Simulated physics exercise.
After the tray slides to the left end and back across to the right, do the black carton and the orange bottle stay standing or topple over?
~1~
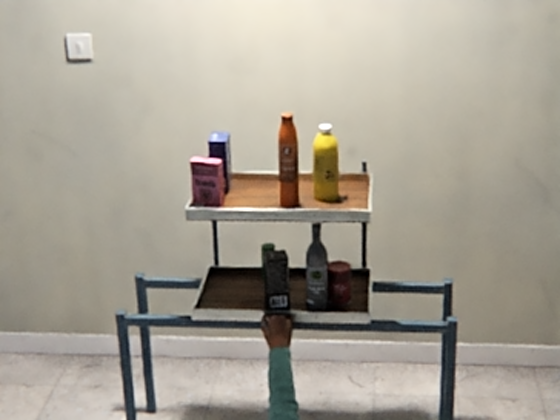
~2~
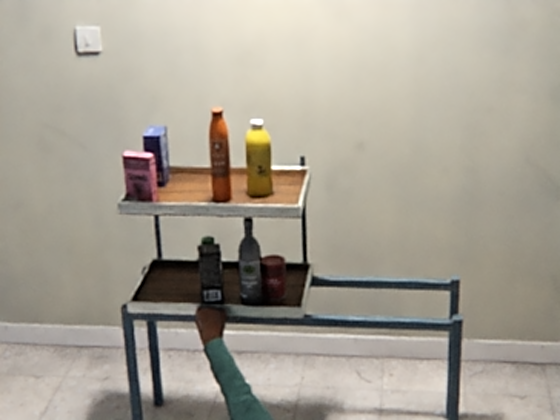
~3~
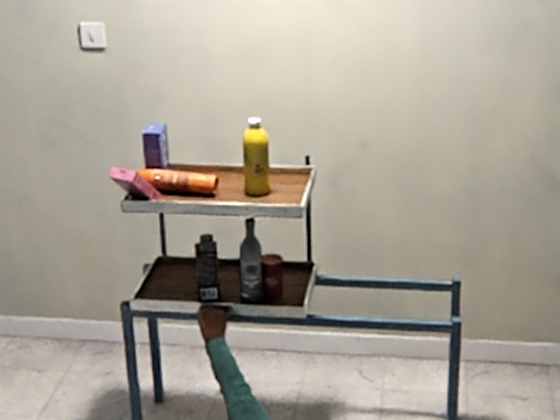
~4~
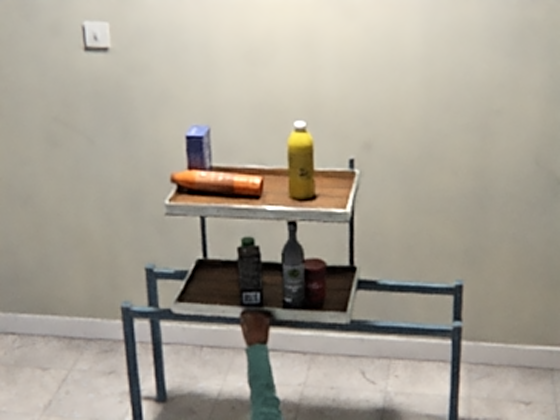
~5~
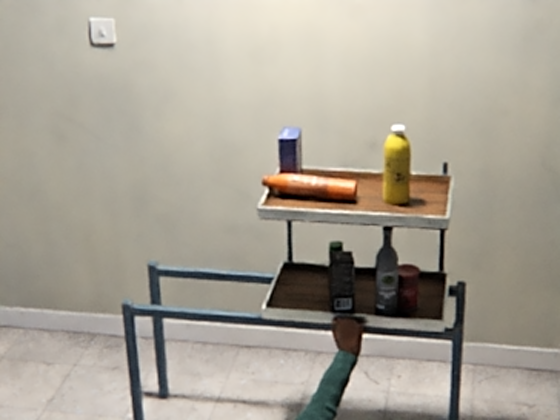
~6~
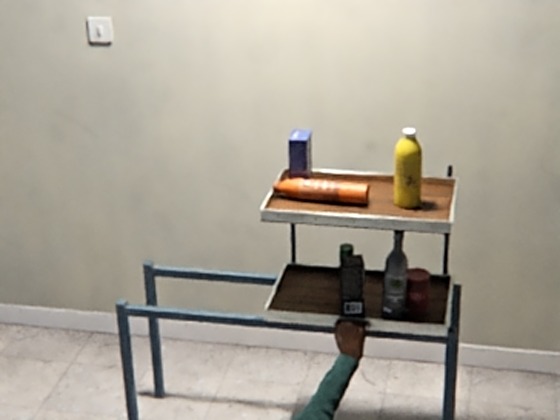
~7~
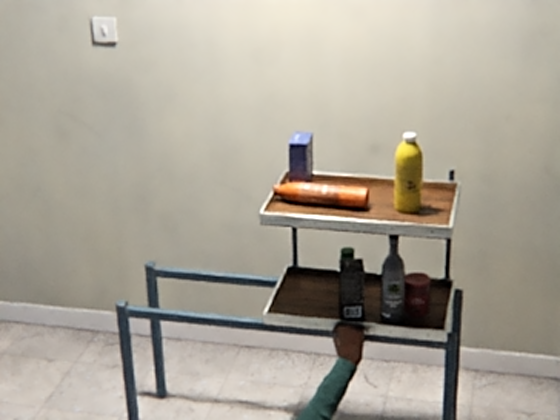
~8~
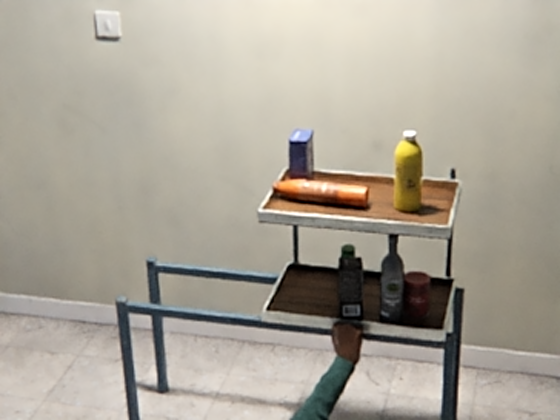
The black carton keeps standing on the lower level. The orange bottle topples and ends up lying on its side on the upper level.
